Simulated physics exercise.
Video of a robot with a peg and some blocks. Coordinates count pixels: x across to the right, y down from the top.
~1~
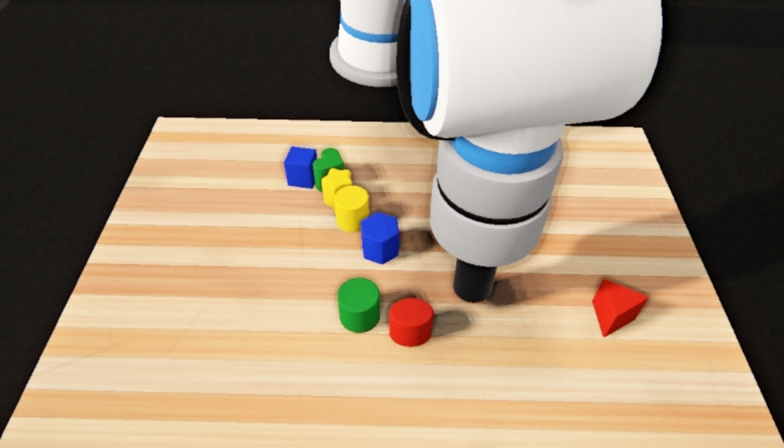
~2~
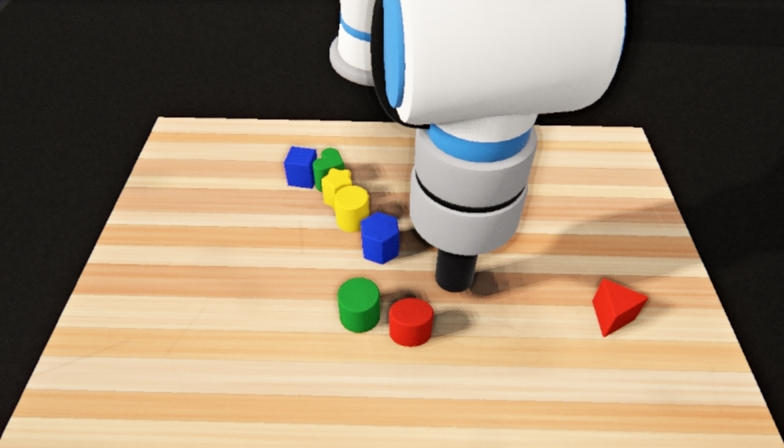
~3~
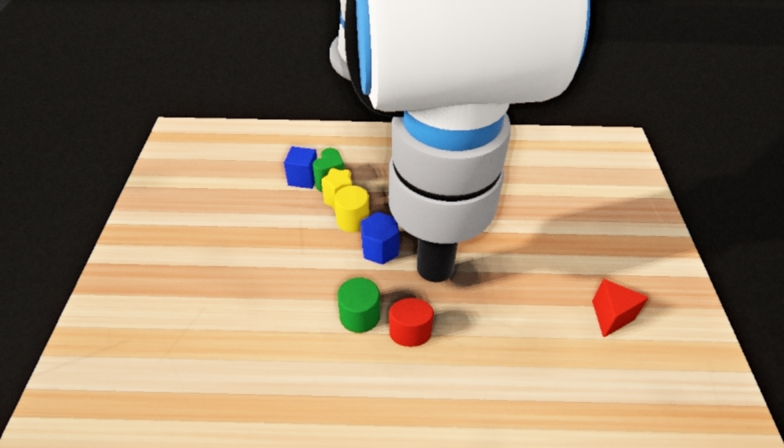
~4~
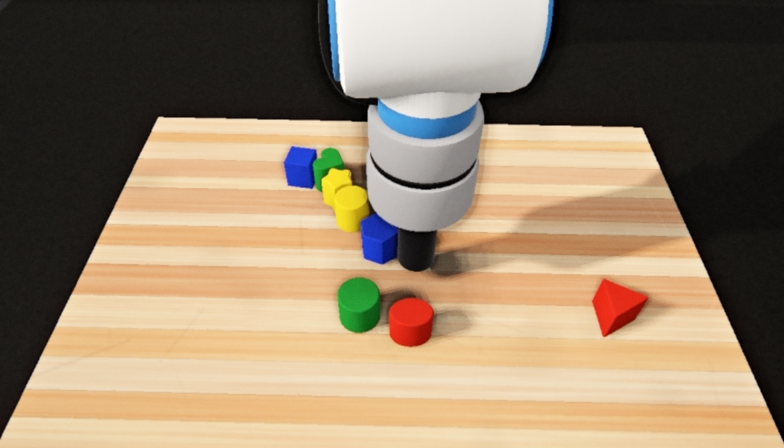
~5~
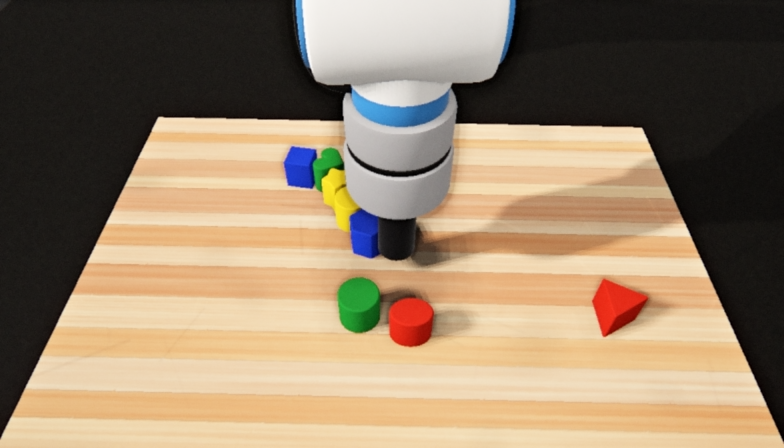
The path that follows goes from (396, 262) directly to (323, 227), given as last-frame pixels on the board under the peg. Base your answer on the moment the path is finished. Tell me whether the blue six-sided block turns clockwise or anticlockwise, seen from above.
Watching from overhead, you'd notice the blue six-sided block rotating counter-clockwise.
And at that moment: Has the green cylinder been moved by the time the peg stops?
No.
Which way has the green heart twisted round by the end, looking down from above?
From above, it turns counterclockwise.
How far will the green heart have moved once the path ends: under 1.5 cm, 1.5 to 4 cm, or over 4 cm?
From 1.5 to 4 cm.
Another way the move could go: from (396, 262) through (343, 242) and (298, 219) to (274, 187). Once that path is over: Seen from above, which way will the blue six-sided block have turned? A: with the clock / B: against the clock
The one that fits is B, against the clock.
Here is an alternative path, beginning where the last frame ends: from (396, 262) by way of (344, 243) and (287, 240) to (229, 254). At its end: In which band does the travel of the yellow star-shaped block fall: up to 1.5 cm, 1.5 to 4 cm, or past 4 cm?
Travel: 1.5-4 cm.
What follows on the original path. Halfway along, peg at (358, 229); green heart at (326, 144), turned 20° anticlockwise; yellow star-shaped block at (331, 162), turned 40° clockwise; yellow cylinder at (322, 181); blue six-sided block at (328, 206), turned 15° anticlockwise.
At the end, peg at (321, 212); green heart at (326, 143), turned 20° anticlockwise; yellow star-shaped block at (331, 161), turned 40° clockwise; yellow cylinder at (302, 174); green cylinder in place; blue six-sided block at (286, 197), turned 45° anticlockwise.
